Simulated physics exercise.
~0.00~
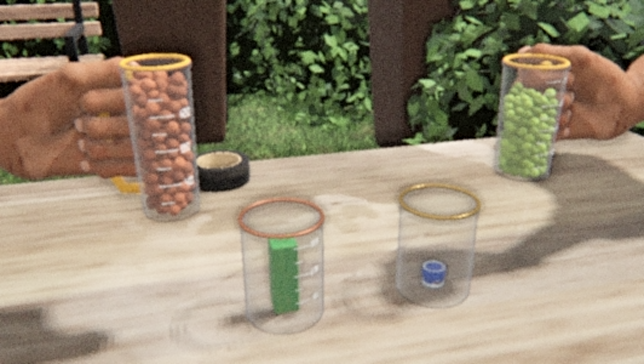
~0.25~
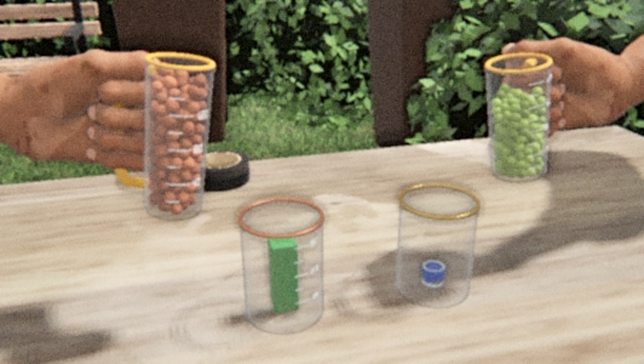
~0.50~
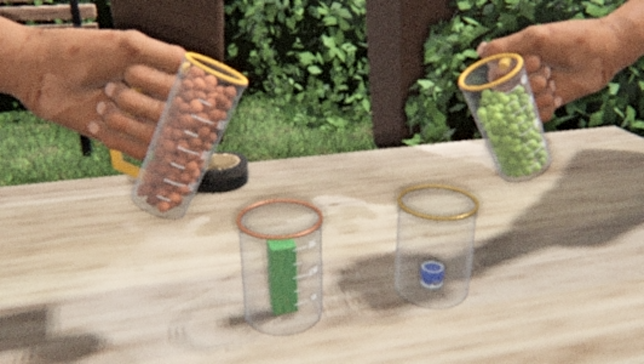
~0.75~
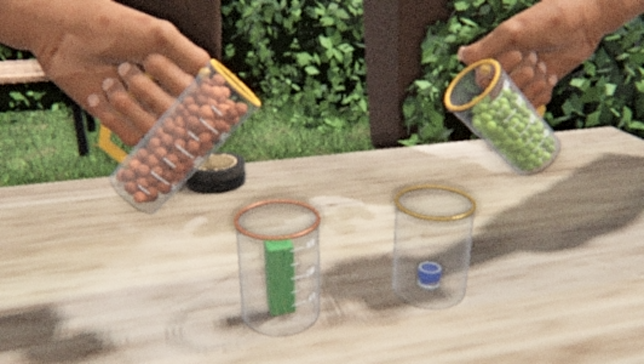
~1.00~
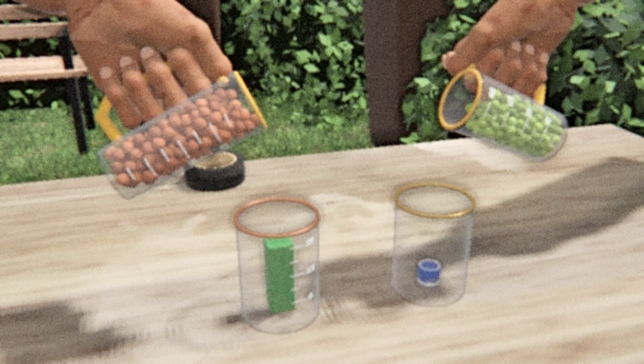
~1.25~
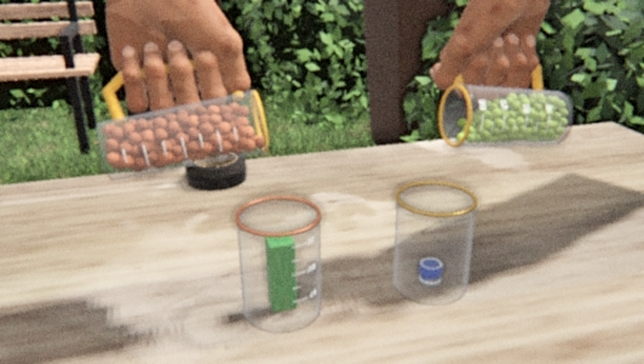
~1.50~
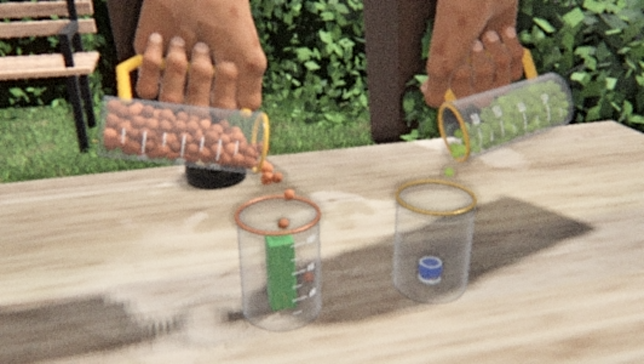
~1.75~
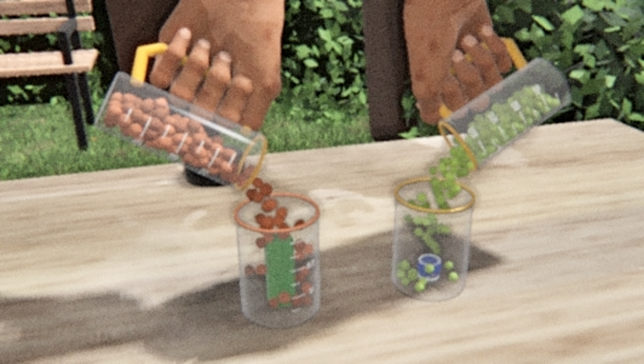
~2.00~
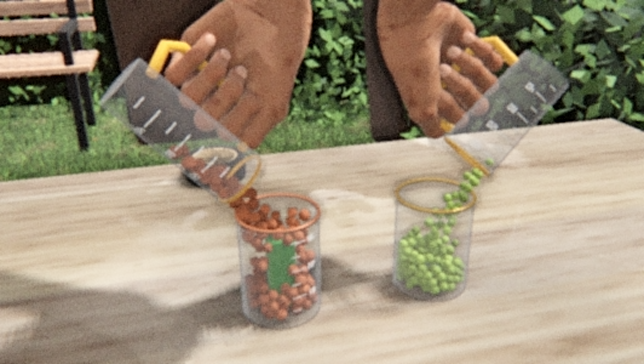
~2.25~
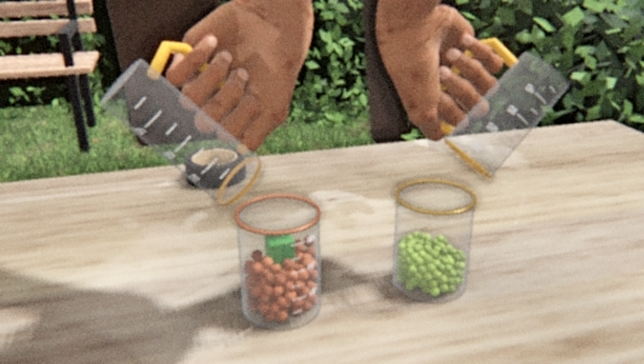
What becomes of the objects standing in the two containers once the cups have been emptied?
The green block on the left still sticks out above the reddish-brown balls, while the small blue object on the right is buried under the green balls.
The footage shows two hands tilting clear cups over two clear containers on a wooden table, pouring reddish-brown balls around a green block on the left and green balls over a small blue object on the right, until the block's top still shows and the blue object is hidden.
